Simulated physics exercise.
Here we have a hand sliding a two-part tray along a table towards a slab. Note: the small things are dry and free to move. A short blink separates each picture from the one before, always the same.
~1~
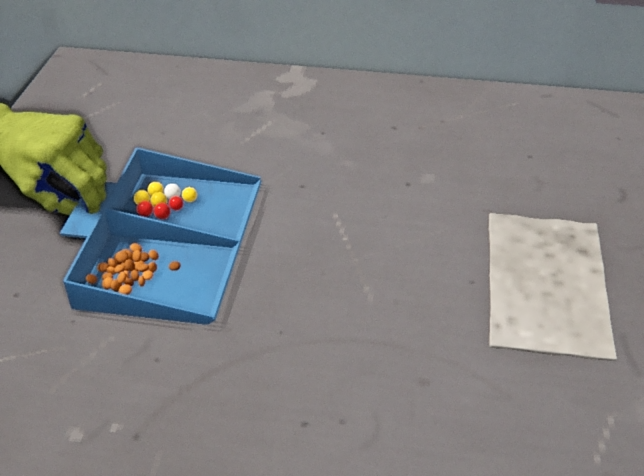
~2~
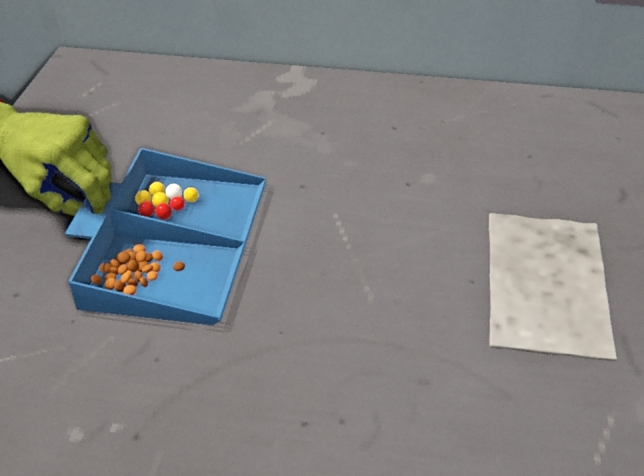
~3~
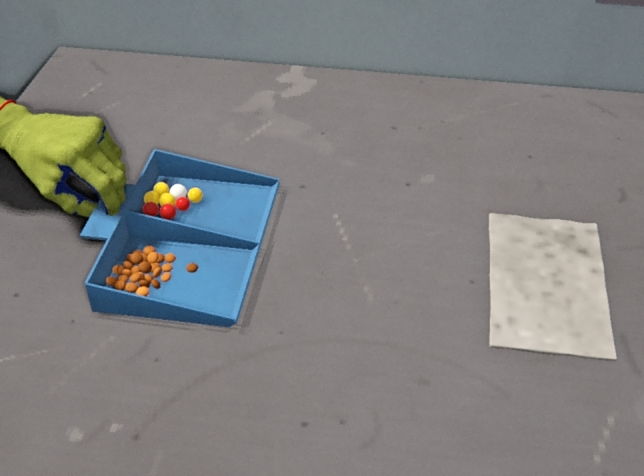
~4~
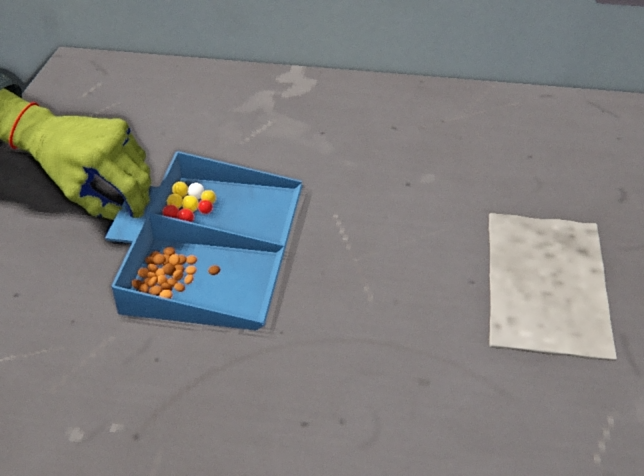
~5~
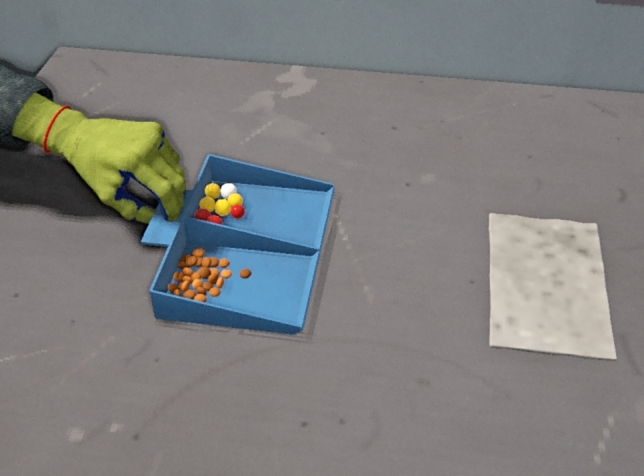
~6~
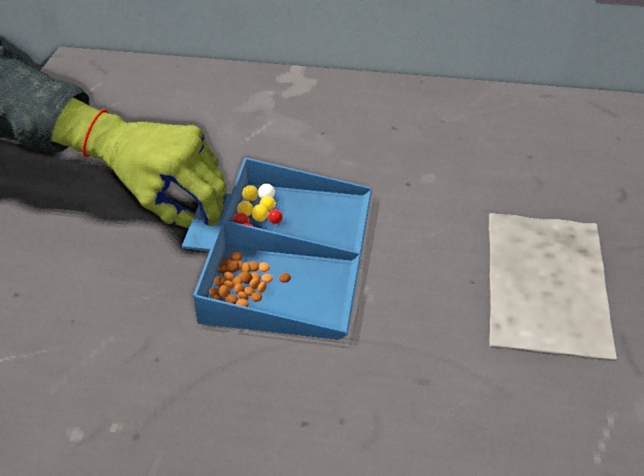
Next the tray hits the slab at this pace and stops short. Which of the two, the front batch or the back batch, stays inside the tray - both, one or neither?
As it turns out, the front batch stays inside, the back batch loses some.
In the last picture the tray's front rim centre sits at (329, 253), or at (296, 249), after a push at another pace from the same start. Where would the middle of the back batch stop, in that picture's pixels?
Around (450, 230) for one pace and around (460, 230) for the other, in that order.
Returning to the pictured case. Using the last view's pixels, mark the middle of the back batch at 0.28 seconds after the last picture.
About (442, 233).
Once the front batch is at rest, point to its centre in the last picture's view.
I'd put it at about (459, 308) when it all comes to rest.
Then, 0.09 s on from there, tray still sliding, front rim near (426, 263); front batch all inside; back batch all inside.
Then, 0.28 s on from there, tray stopped at the slab; front batch all inside, moved towards the front rim; back batch all inside, moved towards the front rim.
Then, 0.49 s on from there, tray stopped at the slab; front batch all inside, moved towards the front rim; back batch near two thirds out of the tray.
In the end, tray stopped at the slab; front batch all inside, moved towards the front rim; back batch near two thirds out of the tray.
